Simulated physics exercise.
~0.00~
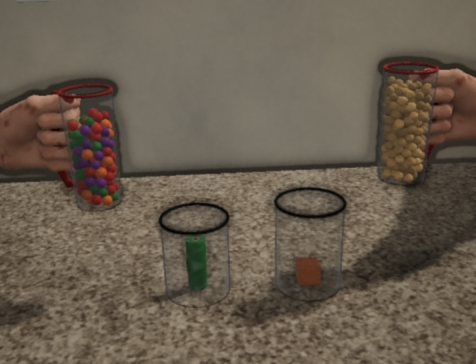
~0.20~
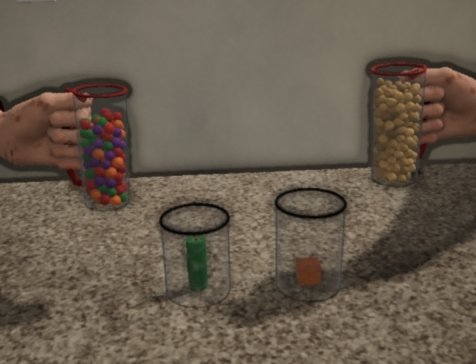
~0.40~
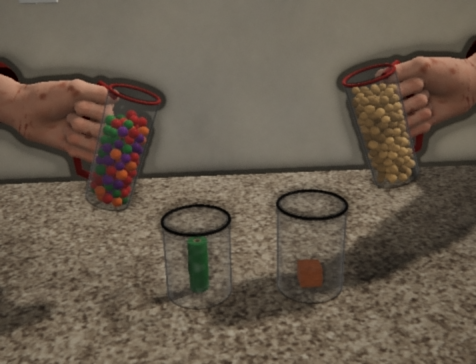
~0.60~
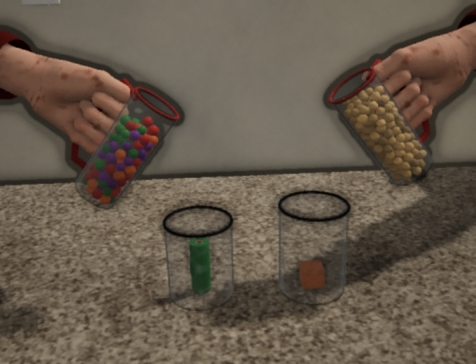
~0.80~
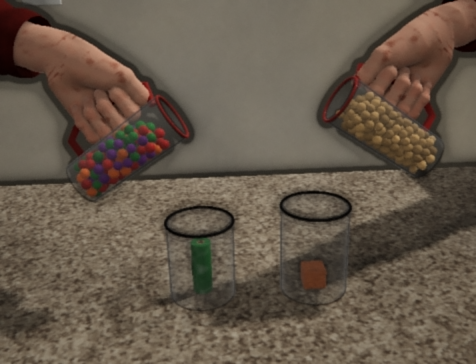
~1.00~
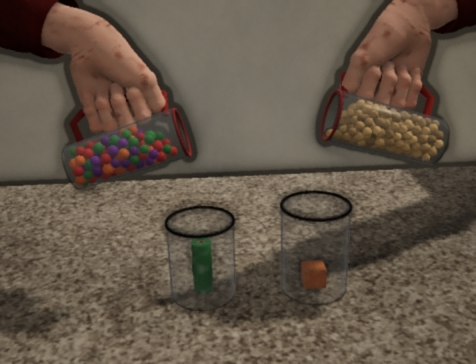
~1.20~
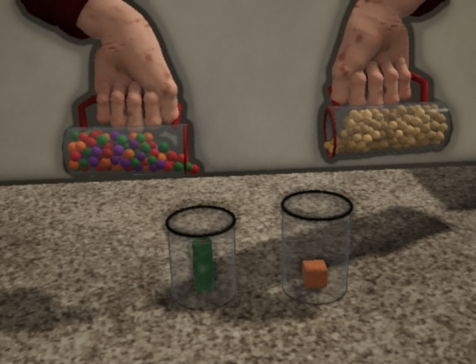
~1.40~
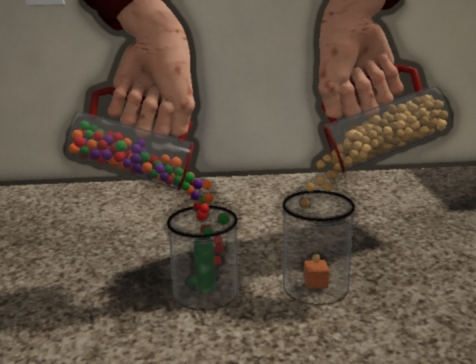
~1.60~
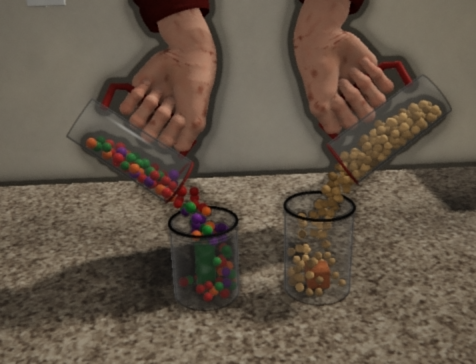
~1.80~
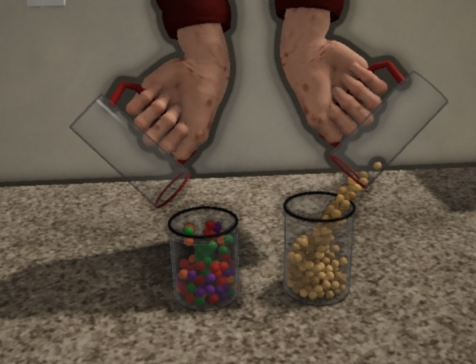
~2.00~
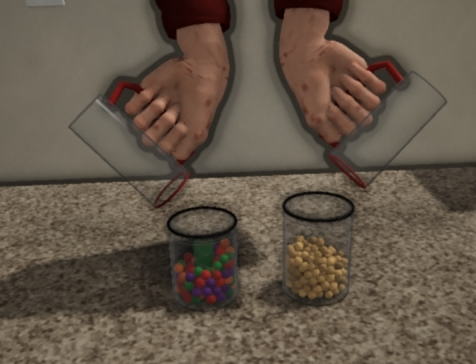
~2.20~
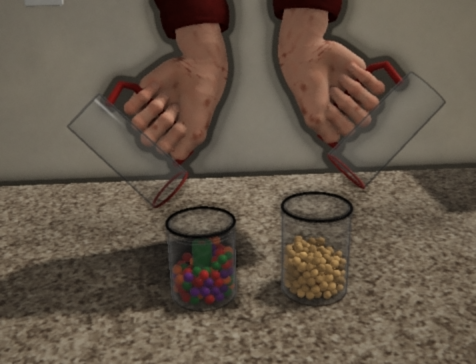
Two hands in dark red sleeves hold clear, red-rimmed cups above a speckled counter before a plain grey wall, seen from slightly above. The left cup holds multicoloured balls, the right one tan pieces, and below stand two black-rimmed clear jars, a tall green block in the left and a small orange block in the right. The hands bring the cups inward and tip them onto their sides, then further over, until everything pours into the jars. Both cups end up empty and tilted downward. Each jar is about half full, with the green block's top still showing and the orange block buried.
